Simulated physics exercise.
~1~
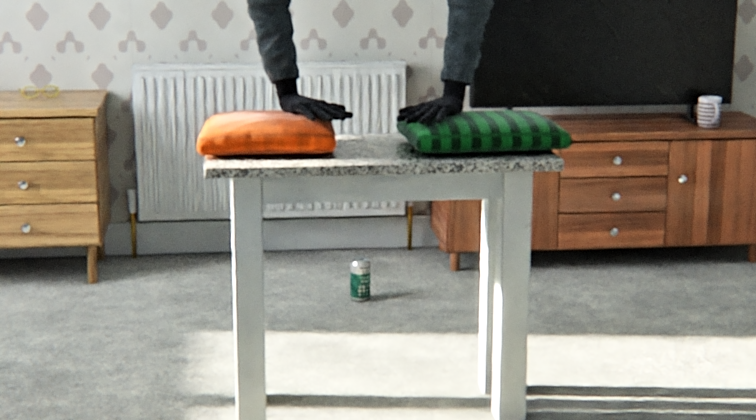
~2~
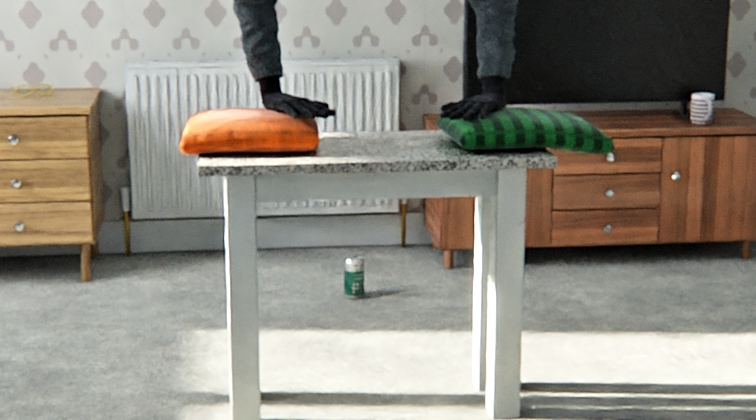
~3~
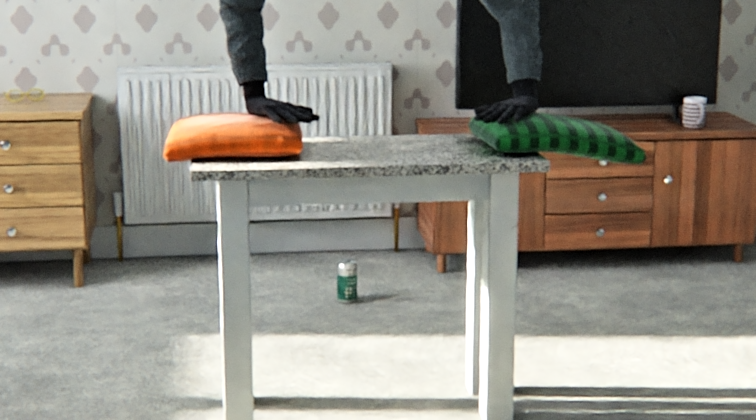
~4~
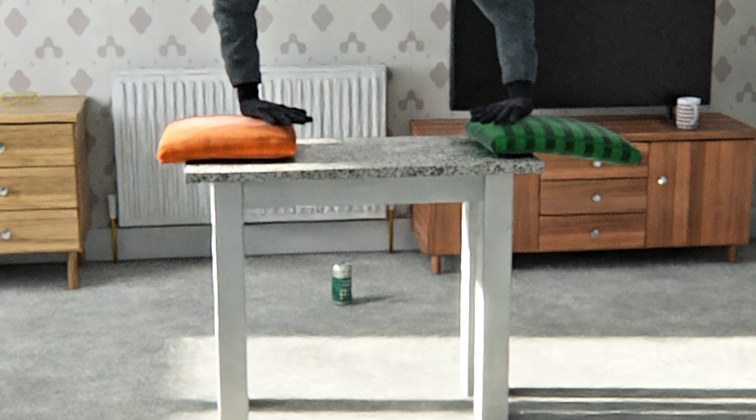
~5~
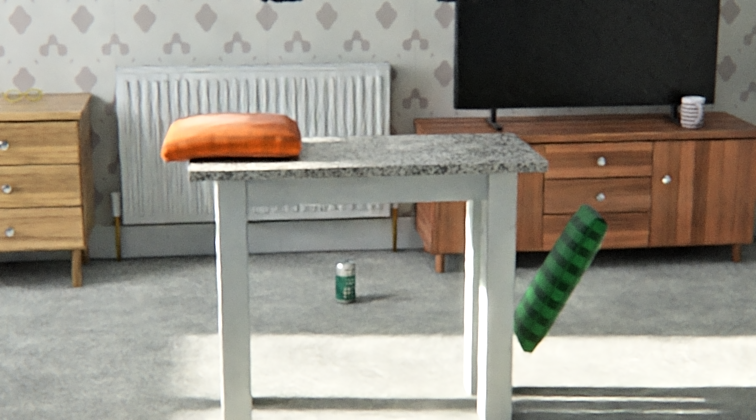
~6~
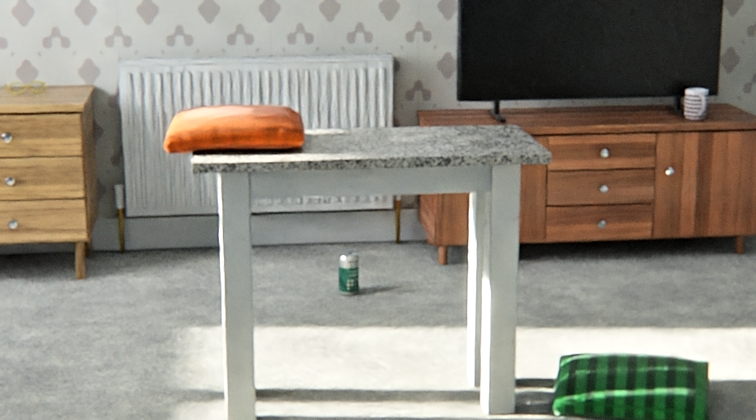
Two dark-gloved hands press on an orange soft bag at the left and a green checked pillow at the right of a speckled-top table with white legs, seen from the front by a slightly swaying camera. Behind stand a white radiator, wooden cabinets and a dark television, with a green can on the grey carpet. The hands slide the two apart until the pillow juts past the right end. Then they lift away. The orange bag stays on the tabletop, while the pillow tips off, falls and ends lying on the floor at the right.
